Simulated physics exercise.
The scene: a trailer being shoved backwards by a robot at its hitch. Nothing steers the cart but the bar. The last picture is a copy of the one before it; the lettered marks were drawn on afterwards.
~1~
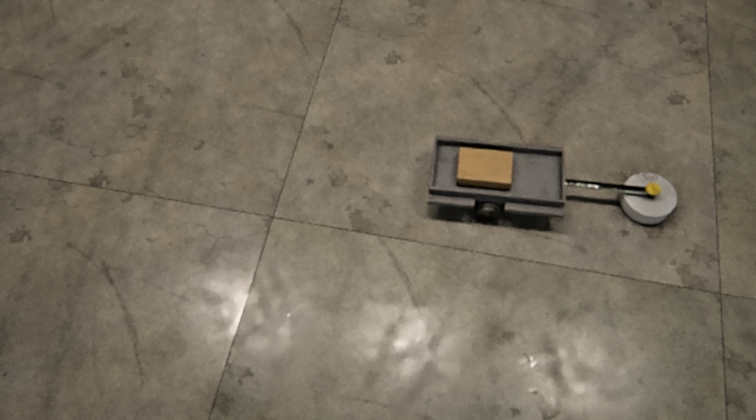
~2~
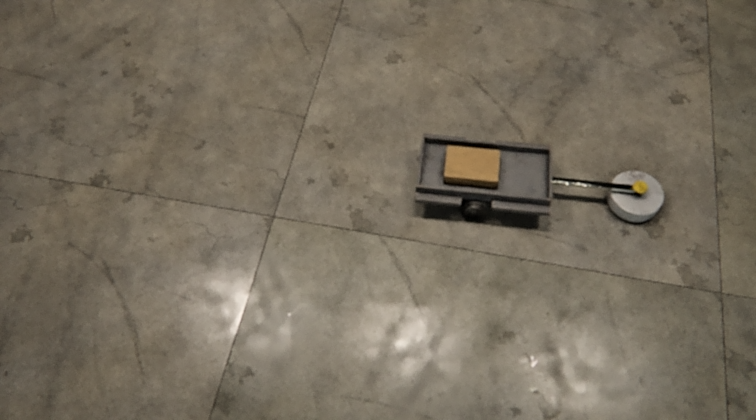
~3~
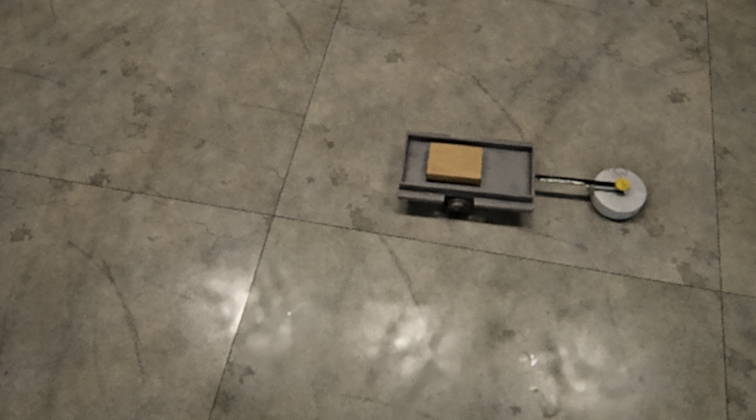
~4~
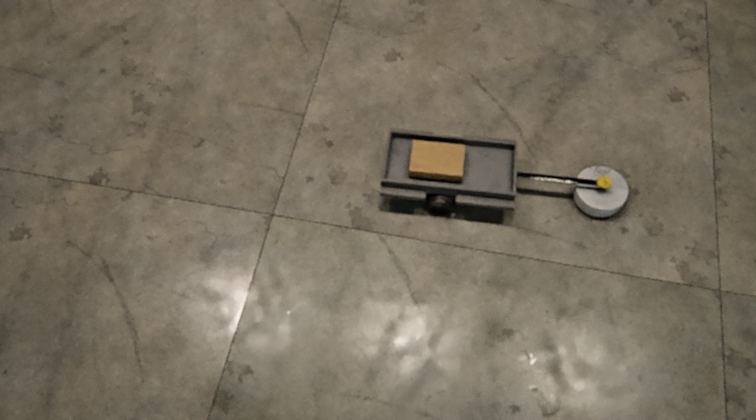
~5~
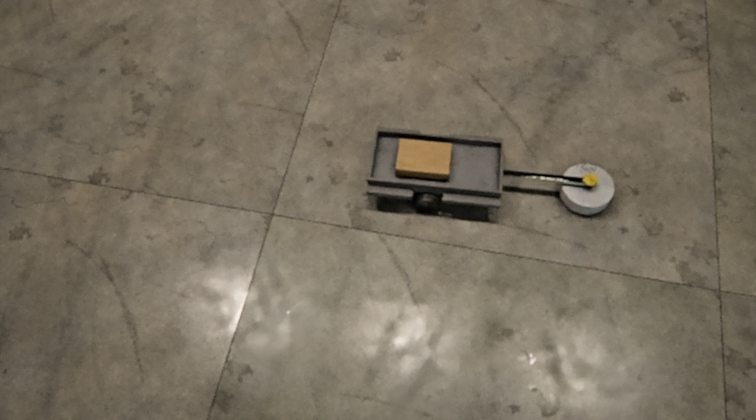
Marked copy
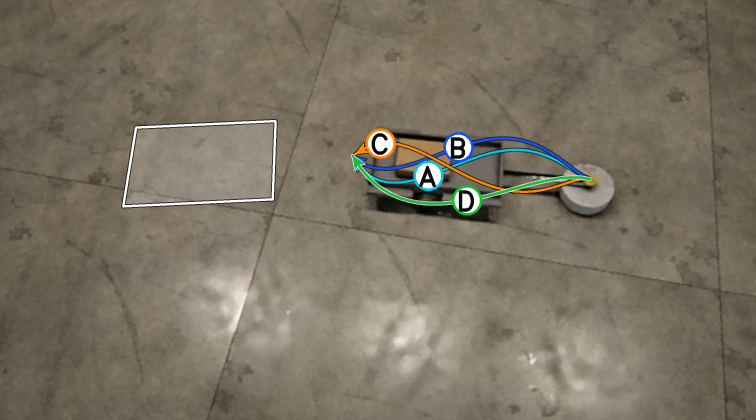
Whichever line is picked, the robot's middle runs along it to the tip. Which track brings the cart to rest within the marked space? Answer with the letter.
The robot should drive A.
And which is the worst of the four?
Route D.
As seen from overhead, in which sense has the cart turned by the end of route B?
It turns anticlockwise.
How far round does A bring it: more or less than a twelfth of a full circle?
Less.
On the marked copy, A from (591, 179) via (463, 162) to (354, 158); B from (591, 179) via (467, 144) to (353, 156); C from (591, 179) via (468, 177) to (355, 154); D from (591, 179) via (457, 202) to (353, 156); the bay at (202, 162).
Following A. Soon after the start, robot (500, 159), cart (353, 166).
Later, robot (419, 186), cart (268, 169).
In the end, robot (354, 164), cart (203, 163); the cart stands in the bay.
As for the rest, B leaves the cart at (204, 196), out of the bay; C leaves the cart at (215, 124), out of the bay; D leaves the cart at (238, 92), out of the bay.
